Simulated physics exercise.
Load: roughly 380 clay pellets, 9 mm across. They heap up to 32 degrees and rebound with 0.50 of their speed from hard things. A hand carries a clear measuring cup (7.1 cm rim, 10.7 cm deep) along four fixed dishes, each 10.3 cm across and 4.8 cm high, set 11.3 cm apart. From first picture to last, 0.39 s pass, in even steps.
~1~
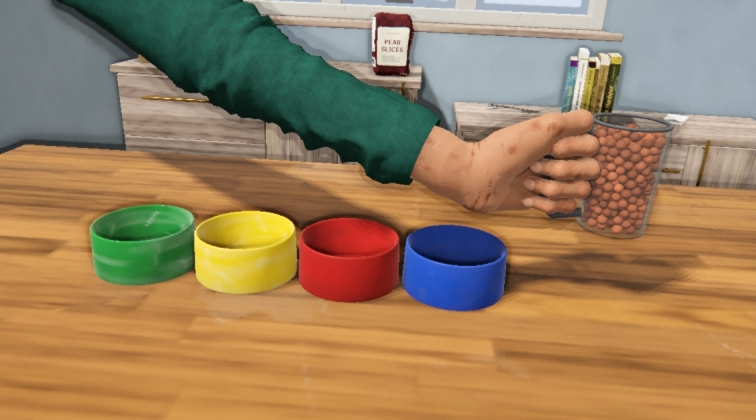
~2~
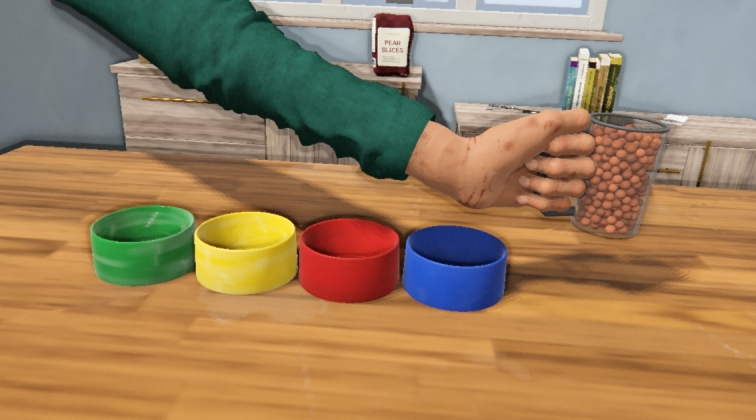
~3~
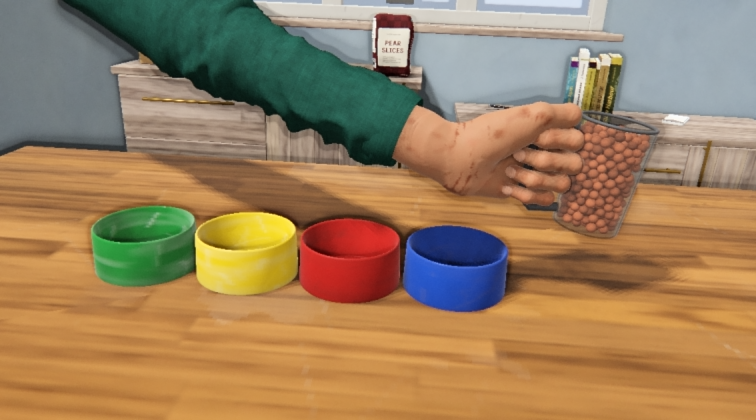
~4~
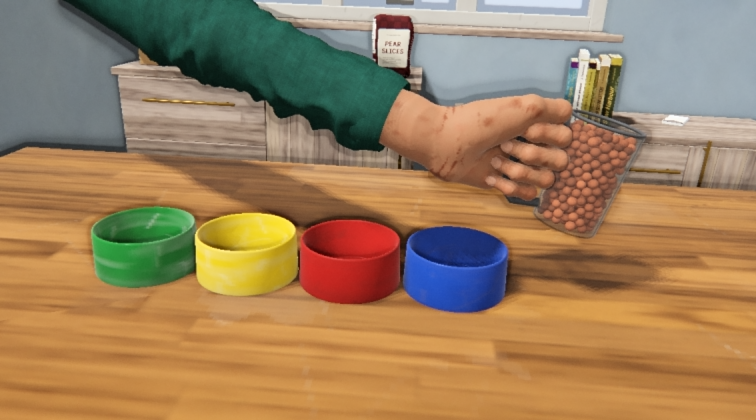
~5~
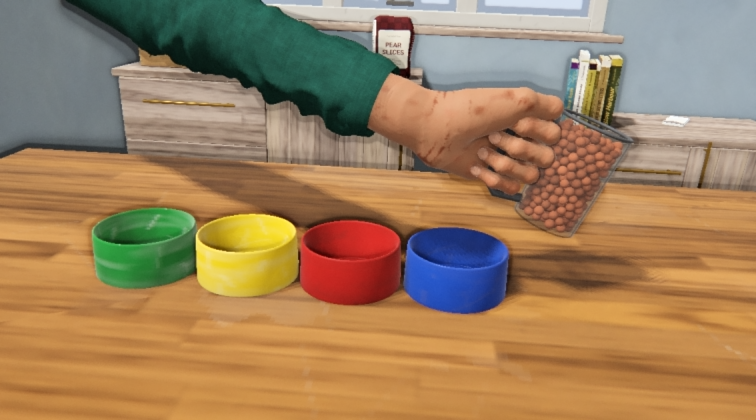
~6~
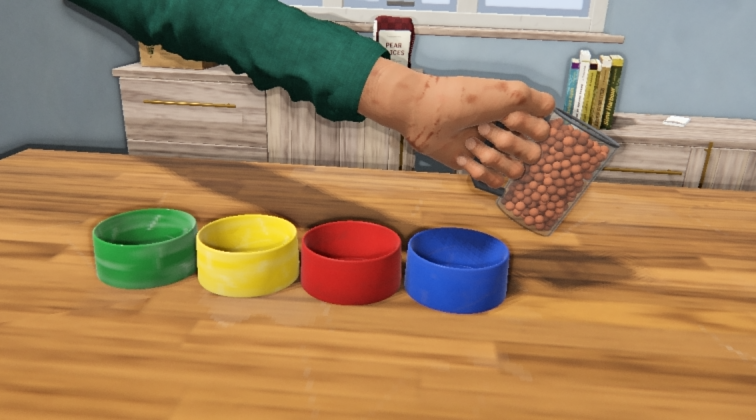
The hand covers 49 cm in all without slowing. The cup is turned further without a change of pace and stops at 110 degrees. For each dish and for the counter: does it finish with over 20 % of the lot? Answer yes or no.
Red: Yes, blue: No, green: No, yellow: Yes, counter: No.
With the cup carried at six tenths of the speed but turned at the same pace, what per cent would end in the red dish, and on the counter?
Then: Red 10; counter 20.
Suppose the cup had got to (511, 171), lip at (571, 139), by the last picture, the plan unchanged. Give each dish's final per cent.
Red 0, blue 0, green 0, yellow 80.
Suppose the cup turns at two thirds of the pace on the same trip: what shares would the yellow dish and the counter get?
Then: Yellow 80; counter 10.
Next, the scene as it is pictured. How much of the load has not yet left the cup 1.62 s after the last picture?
Roughly 30 per cent.
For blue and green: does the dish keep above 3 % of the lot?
Blue yes, green no.
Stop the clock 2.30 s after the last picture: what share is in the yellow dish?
Some 25 per cent.
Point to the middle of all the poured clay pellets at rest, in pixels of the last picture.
At about (335, 267).
Then, 0.97 s after the last picture, tilt 99 degrees; cup holds 90 %, blue 10 %.
Then, 1.62 s after the last picture, tilt 110 degrees; cup holds 30 %, red 55 %, blue 10 %, yellow 5 %.
Then, 2.30 s after the last picture, tilt 110 degrees; cup holds 5 %, red 55 %, blue 10 %, yellow 25 %.
In the end, red 55 %, blue 10 %, green 0 %, yellow 30 %, counter 10 %.
